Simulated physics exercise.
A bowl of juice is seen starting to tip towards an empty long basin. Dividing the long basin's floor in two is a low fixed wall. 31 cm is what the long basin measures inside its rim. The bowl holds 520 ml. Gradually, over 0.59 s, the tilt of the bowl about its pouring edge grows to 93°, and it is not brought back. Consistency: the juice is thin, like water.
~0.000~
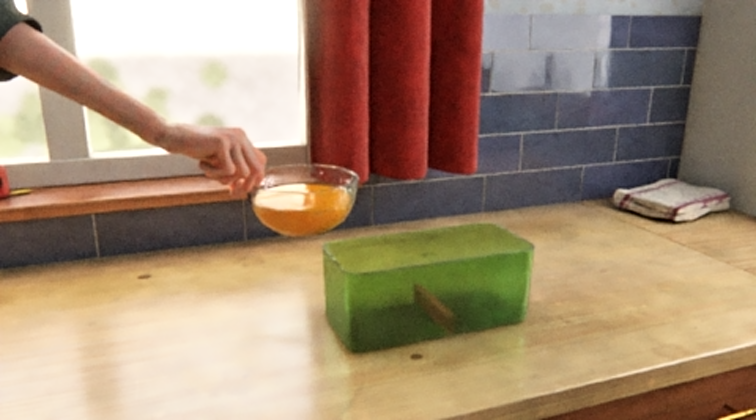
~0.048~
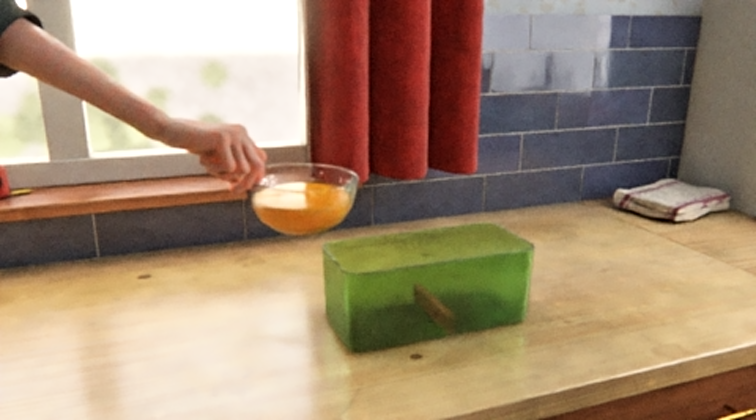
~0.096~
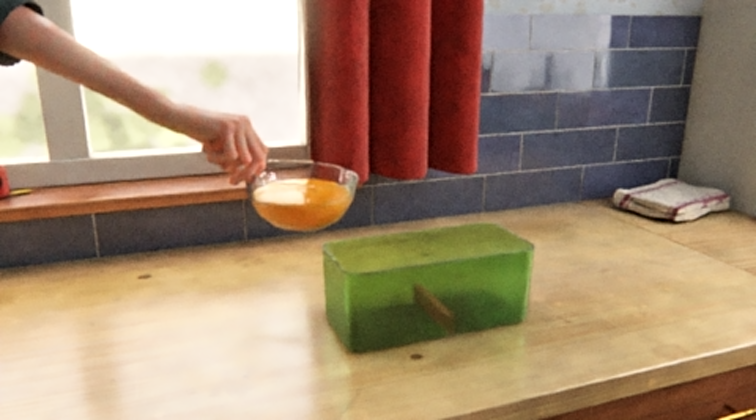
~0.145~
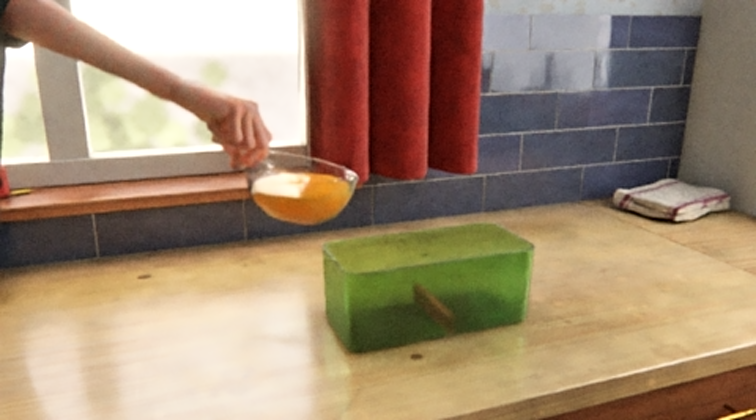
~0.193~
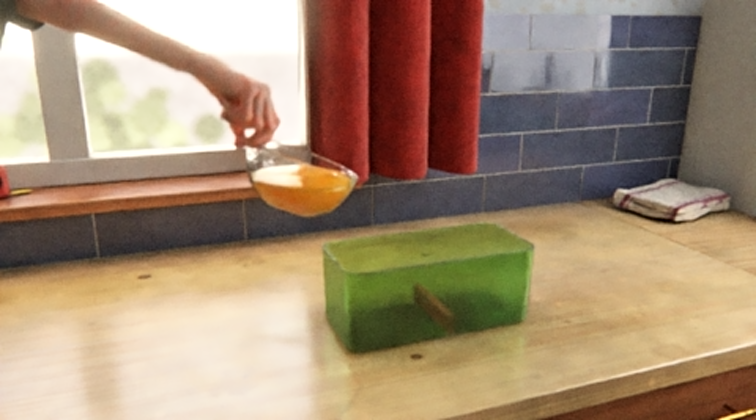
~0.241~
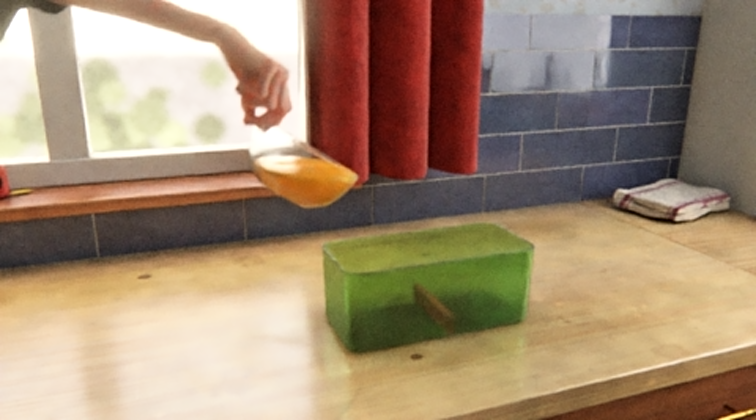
A bare arm with a dark sleeve reaches in from the upper left, holding a clear glass bowl of orange juice over a wooden kitchen counter, seen from slightly above. Below the bowl sits a long green see-through basin, with a window, red curtain, blue tiles and folded cloth behind. The hand rises, steadily tilting the bowl rightward, while the view stays still.
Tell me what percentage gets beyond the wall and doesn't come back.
Around 32 % gets beyond the wall and stays.
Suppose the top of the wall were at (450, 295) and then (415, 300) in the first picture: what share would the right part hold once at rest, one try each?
Try 1: 10 %; try 2: 75 %.
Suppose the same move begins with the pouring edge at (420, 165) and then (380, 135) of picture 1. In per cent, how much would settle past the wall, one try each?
70 then 70 %.
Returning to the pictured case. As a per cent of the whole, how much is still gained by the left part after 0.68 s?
Some 16 per cent.
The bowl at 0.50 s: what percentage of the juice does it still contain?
Remaining: Near 36 % of the total.
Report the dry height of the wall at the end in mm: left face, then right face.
The left comes to roughly 14 mm and the right to roughly 22 mm.
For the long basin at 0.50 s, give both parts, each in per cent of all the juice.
Left roughly 5 per cent, right roughly 0.
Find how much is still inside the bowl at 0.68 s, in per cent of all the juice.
Around 2 in a hundred is still there.
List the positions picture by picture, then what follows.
In the first frame, it leans 0°; its right rim is at (355, 175); the juice meets the walls at (252, 201) and (349, 192); the long basin's rim runs from (333, 259) to (514, 235); the wall's top is at (433, 300).
In the second frame, it leans 2°; its right rim is at (355, 175); the juice meets the walls at (252, 200) and (348, 191).
In the third frame, it leans 6°; its right rim is at (354, 175); the juice meets the walls at (252, 196) and (348, 187).
In the fourth frame, it leans 13°; its right rim is at (354, 175); the juice meets the walls at (251, 188) and (348, 181).
In the fifth frame, it leans 23°; its right rim is at (354, 175); the juice meets the walls at (251, 177) and (349, 175).
In the sixth frame, it leans 33°; its right rim is at (353, 175); the juice meets the walls at (253, 163) and (352, 169).
By 0.50 s the tilt is 87° and 36 per cent is still to pour, 5 is left of the wall and 0 right of it.
By 0.68 s the tilt is 93° and 2 per cent is still to pour, 50 is left of the wall and 30 right of it.
By 0.88 s the tilt is 93° and 0 per cent is still to pour, 60 is left of the wall and 34 right of it.
By 1.09 s the tilt is 93° and 0 per cent is still to pour, 65 is left of the wall and 32 right of it.
At rest 65 per cent lies left of the wall, 32 right of it and 3 outside.
